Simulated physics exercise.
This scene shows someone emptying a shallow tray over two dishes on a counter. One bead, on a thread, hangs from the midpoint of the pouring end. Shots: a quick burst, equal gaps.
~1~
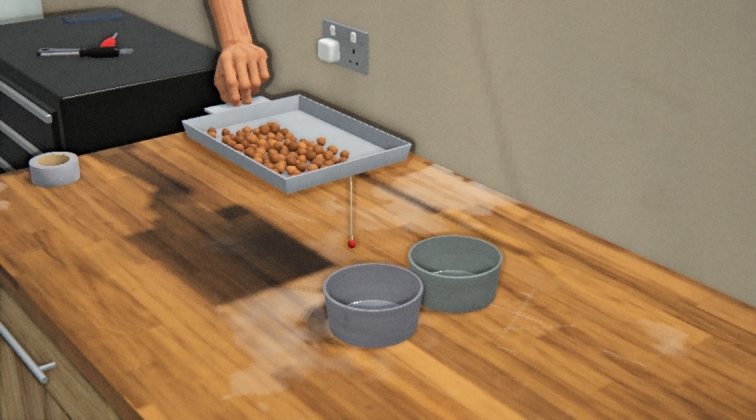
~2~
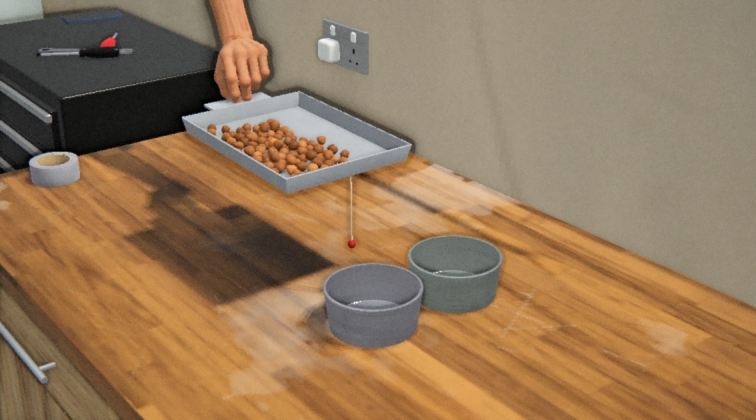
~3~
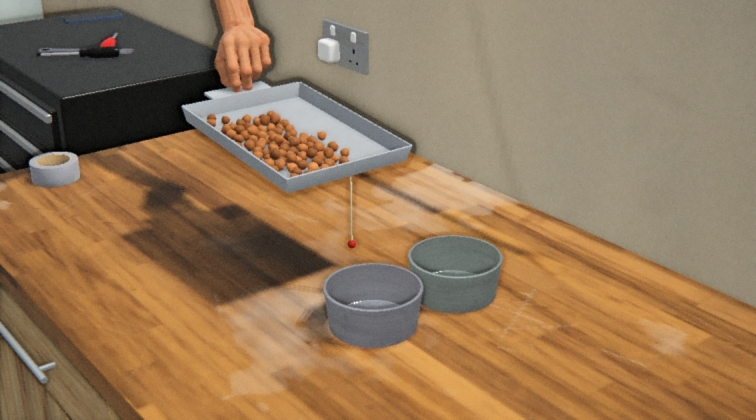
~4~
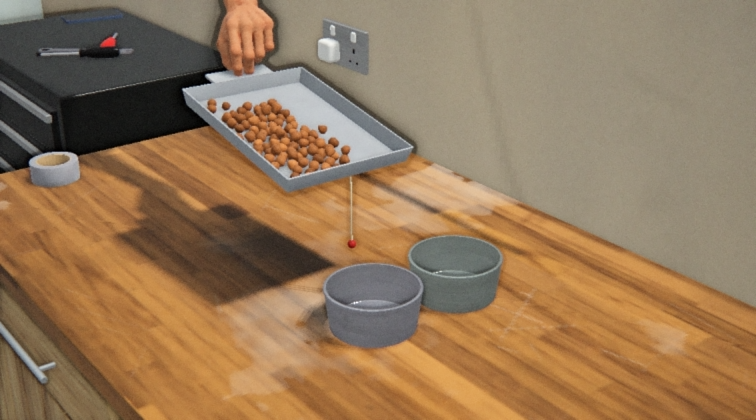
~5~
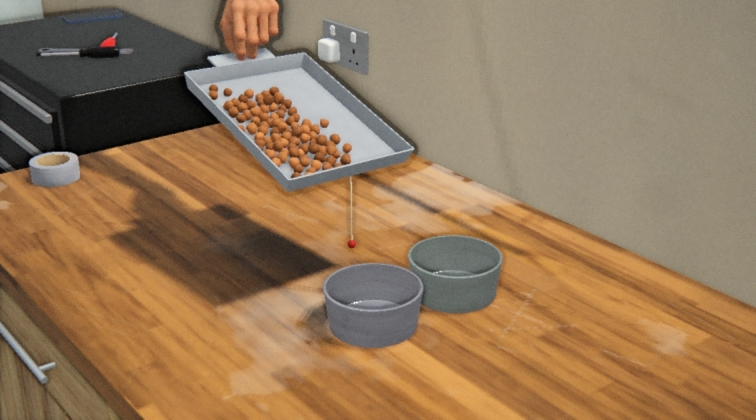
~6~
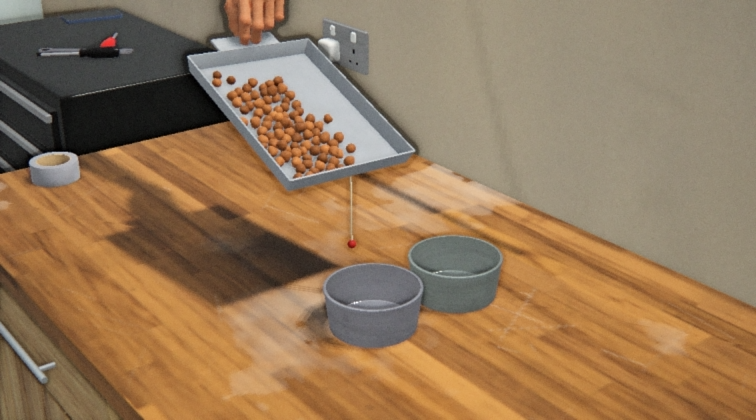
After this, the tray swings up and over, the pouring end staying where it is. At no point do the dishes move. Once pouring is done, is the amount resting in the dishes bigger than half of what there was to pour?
Compared with the spill, the catch will be larger.
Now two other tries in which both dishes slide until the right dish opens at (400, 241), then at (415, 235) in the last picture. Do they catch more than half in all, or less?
First shift, a minority share; second shift, a minority share.
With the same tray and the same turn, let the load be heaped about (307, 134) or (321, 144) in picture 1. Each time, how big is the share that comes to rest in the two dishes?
Try 1: 80 %; try 2: 80 %.
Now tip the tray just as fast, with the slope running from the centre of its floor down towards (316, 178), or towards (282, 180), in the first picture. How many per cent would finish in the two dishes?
The first try would leave around 50 per cent there, the second around 0 per cent.
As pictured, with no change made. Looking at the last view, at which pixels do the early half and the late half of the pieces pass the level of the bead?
About (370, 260) to begin with, then about (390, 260).
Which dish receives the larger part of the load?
Result: More in the left side.
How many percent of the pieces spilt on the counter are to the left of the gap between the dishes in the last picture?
It comes to near 80 percent of the spill.
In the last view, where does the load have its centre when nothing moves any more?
Resting centre, last frame: Roughly (387, 312).
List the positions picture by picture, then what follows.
The first picture shows corners of the pouring end (287, 177) and (406, 144), level; middle of the load (284, 155), hazelnuts; left dish (403, 321); right dish (486, 288); bead on its thread (352, 244).
The second picture shows corners of the pouring end (287, 177) and (406, 144), level; middle of the load (284, 153).
The third picture shows corners of the pouring end (288, 177) and (407, 145), tipped barely, level across its low end; middle of the load (284, 149).
The fourth picture shows corners of the pouring end (289, 177) and (408, 146), tipped a little, level across its low end; middle of the load (285, 143).
The fifth picture shows corners of the pouring end (290, 177) and (409, 148), tipped clearly, level across its low end; middle of the load (286, 137).
The sixth picture shows corners of the pouring end (292, 177) and (410, 149), tipped clearly, level across its low end; middle of the load (289, 132), about a tenth on the move; left dish (403, 321); right dish (486, 288).
Just after the last frame, tray tipped steeply; almost all on the tray; about a tenth in the air.
A moment on, tray tipped past a quarter turn; the larger part on the tray; just a few in the left dish; about a tenth in the right dish; just a few outside both; about a tenth in the air.
Further on, tray tipped past a quarter turn; roughly two thirds in the left dish; roughly a quarter in the right dish; roughly a quarter outside both.
When it is over, tray tipped past a quarter turn; roughly two thirds in the left dish; roughly a quarter in the right dish; roughly a quarter outside both.
